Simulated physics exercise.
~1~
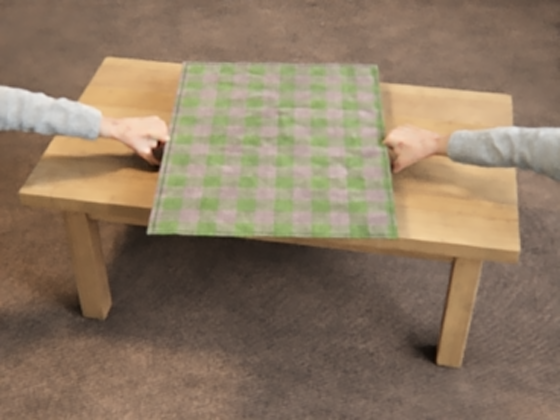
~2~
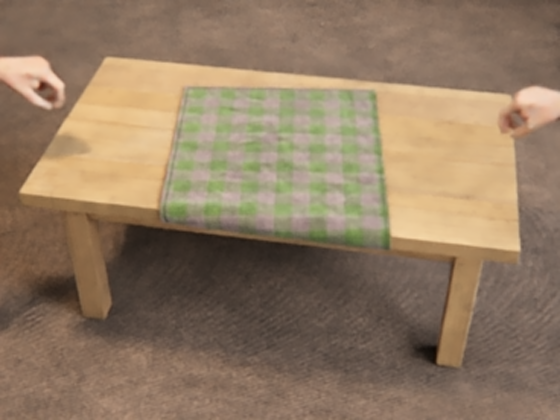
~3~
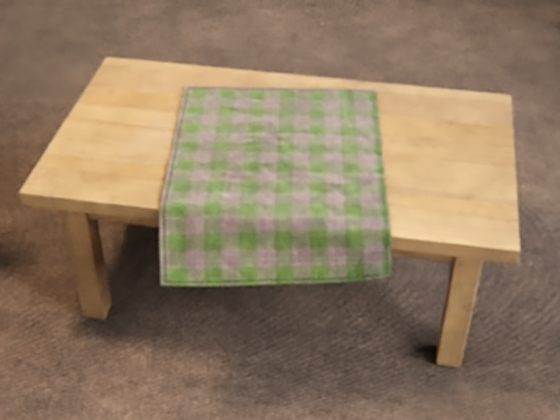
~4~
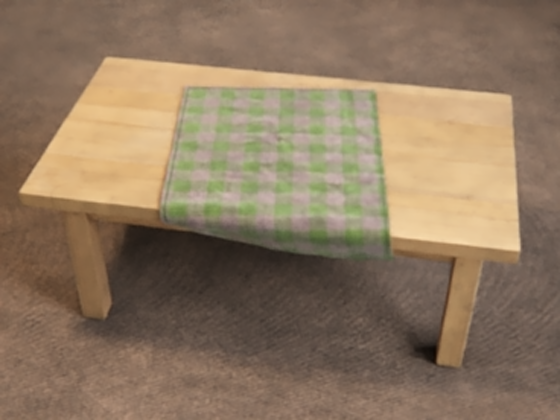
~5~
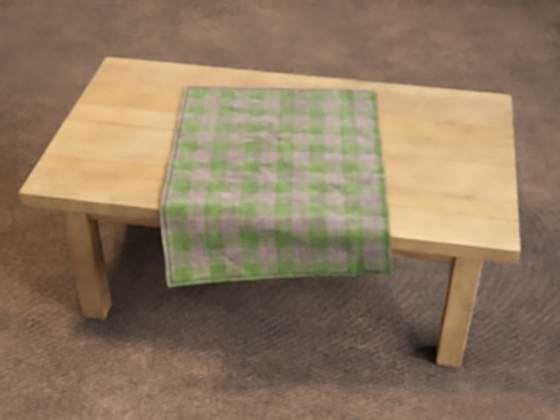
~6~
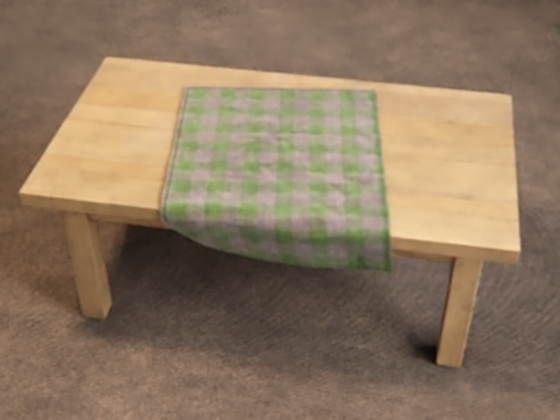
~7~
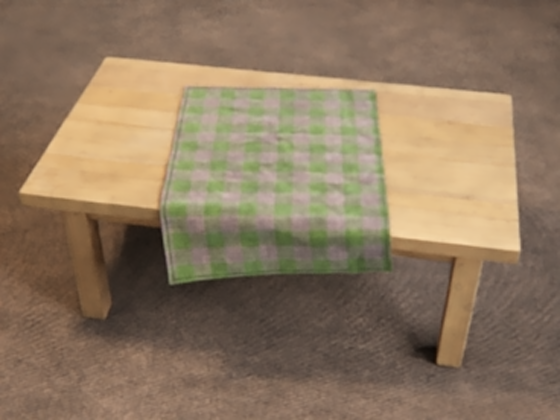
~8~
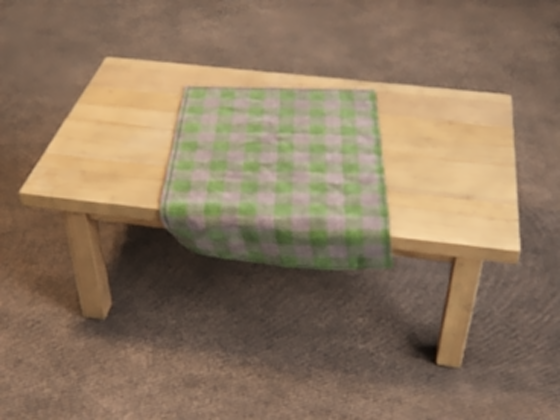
A checkered cloth released by two hands drapes over the table's edge, sways, and stays.
